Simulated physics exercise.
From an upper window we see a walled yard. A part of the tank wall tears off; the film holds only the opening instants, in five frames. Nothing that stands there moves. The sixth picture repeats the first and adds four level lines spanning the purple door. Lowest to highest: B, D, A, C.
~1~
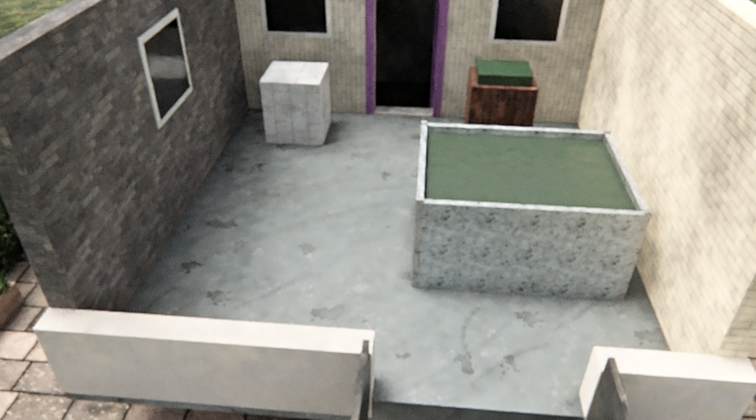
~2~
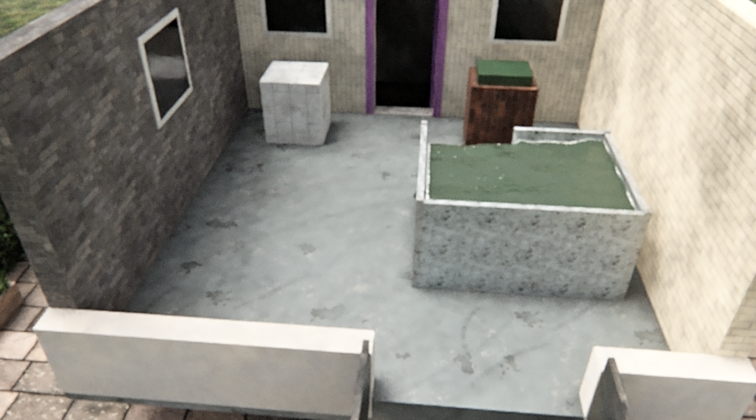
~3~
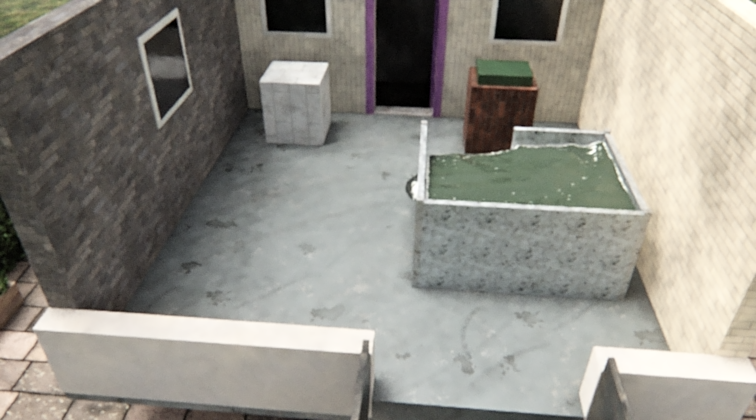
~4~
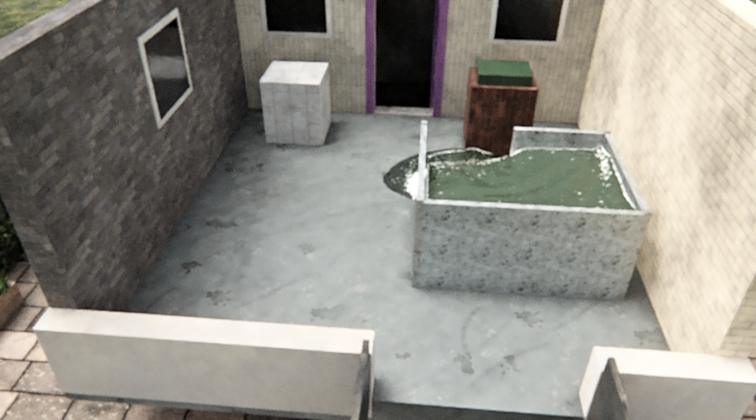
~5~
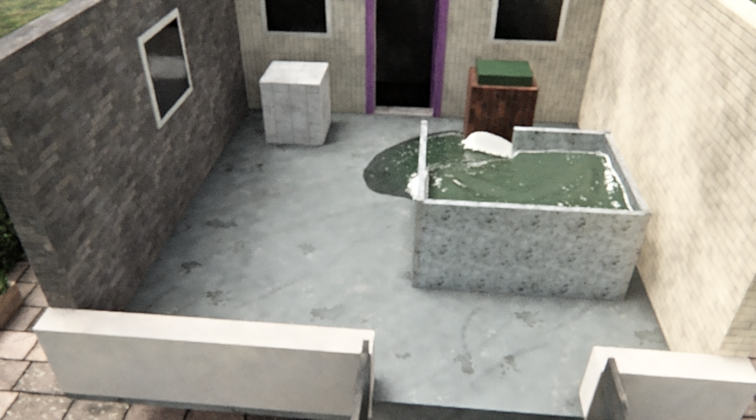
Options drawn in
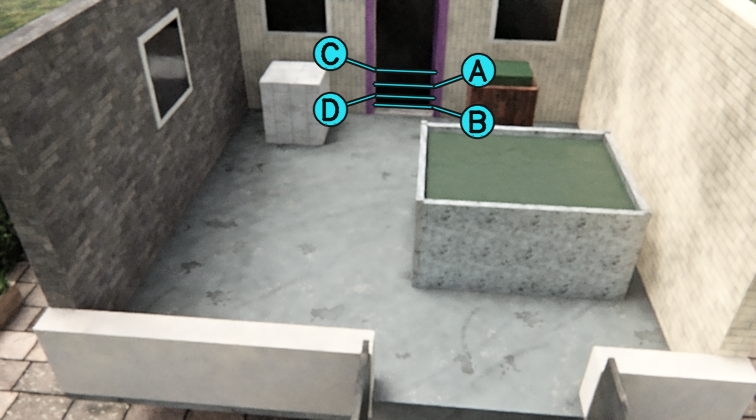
The clip opens on a walled yard seen from above, with a stone tank of still green water near a purple-framed doorway. Part of the tank's back wall disappears and the surface drops and churns, then dark water spreads leftward across the grey floor as white foam bursts at the gap.
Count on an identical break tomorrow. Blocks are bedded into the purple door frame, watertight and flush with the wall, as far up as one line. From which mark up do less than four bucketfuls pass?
It is A.
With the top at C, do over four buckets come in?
No, that is safe.
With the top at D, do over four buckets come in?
Yes, it does.
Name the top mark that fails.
Mark D.
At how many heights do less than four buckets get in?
Two.
On the marked copy, A at (404, 85); B at (403, 106); C at (405, 71); D at (404, 96); from the bottom up B, D, A, C.
With A, a splash gets over, under a bucket.
With B, dozens of bucketfuls pour in.
With C, nothing gets over.
With D, about 8 bucketfuls get in.
